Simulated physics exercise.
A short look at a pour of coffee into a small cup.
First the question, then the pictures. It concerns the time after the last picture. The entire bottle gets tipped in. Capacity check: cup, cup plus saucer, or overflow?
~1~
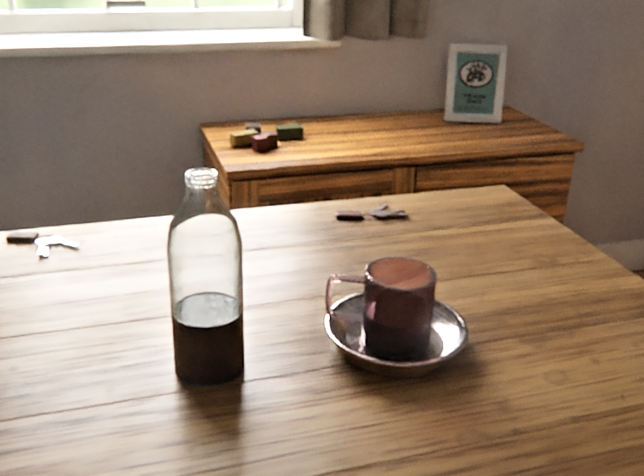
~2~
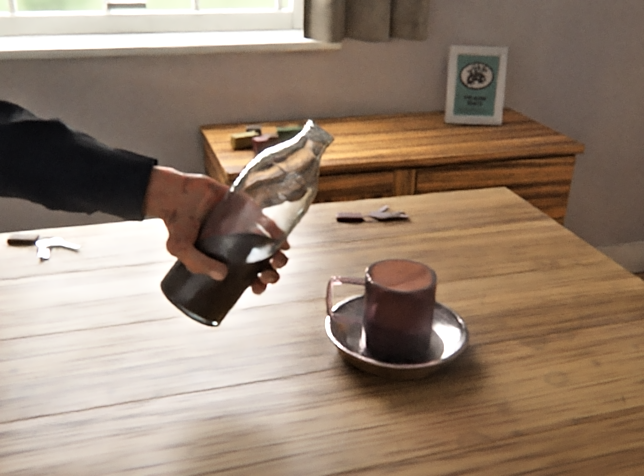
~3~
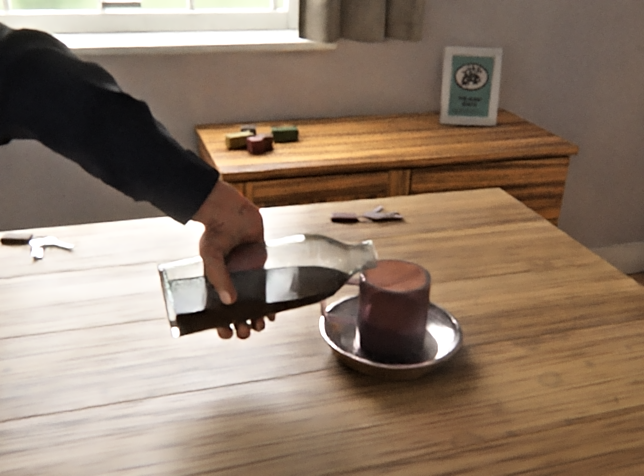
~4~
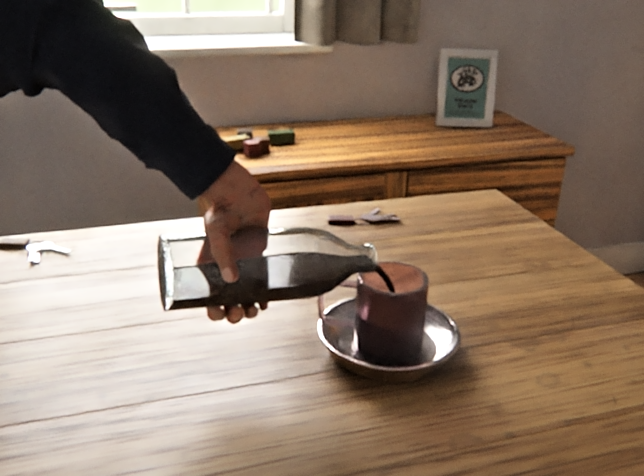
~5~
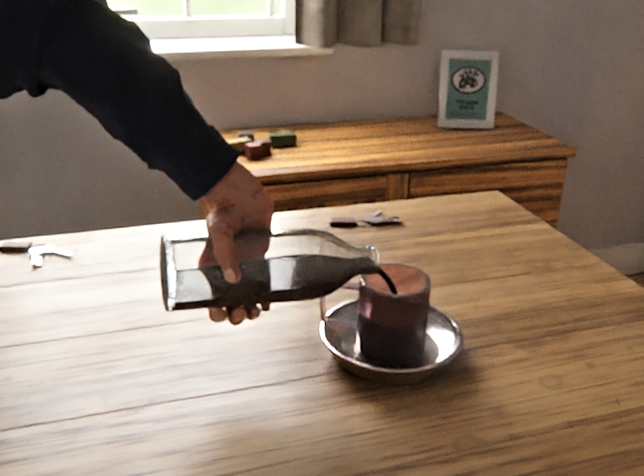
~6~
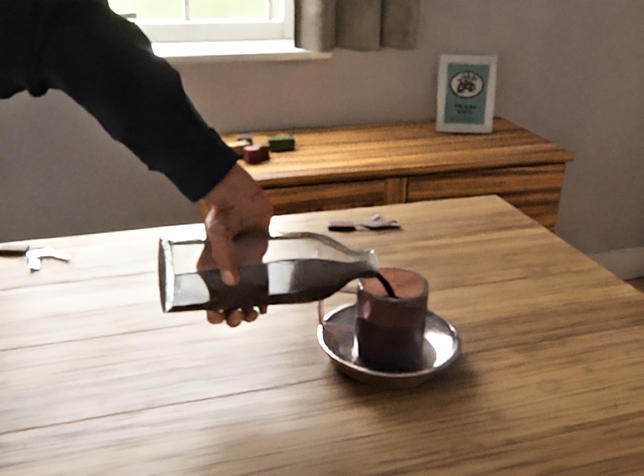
The cup will manage only with the saucer, I think.
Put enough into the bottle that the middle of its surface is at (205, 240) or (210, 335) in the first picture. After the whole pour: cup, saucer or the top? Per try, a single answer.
In turn: Over both, no farther than the cup.
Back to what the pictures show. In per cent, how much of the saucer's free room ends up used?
Around 30%.
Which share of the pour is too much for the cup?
About 20 %.
A moment on, the cup is nearly full; the saucer is dry.
Further on, the cup is full to the brim; the saucer is wet, with room to spare.
When it is over, the cup is full to the brim; the saucer is wet, with room to spare.
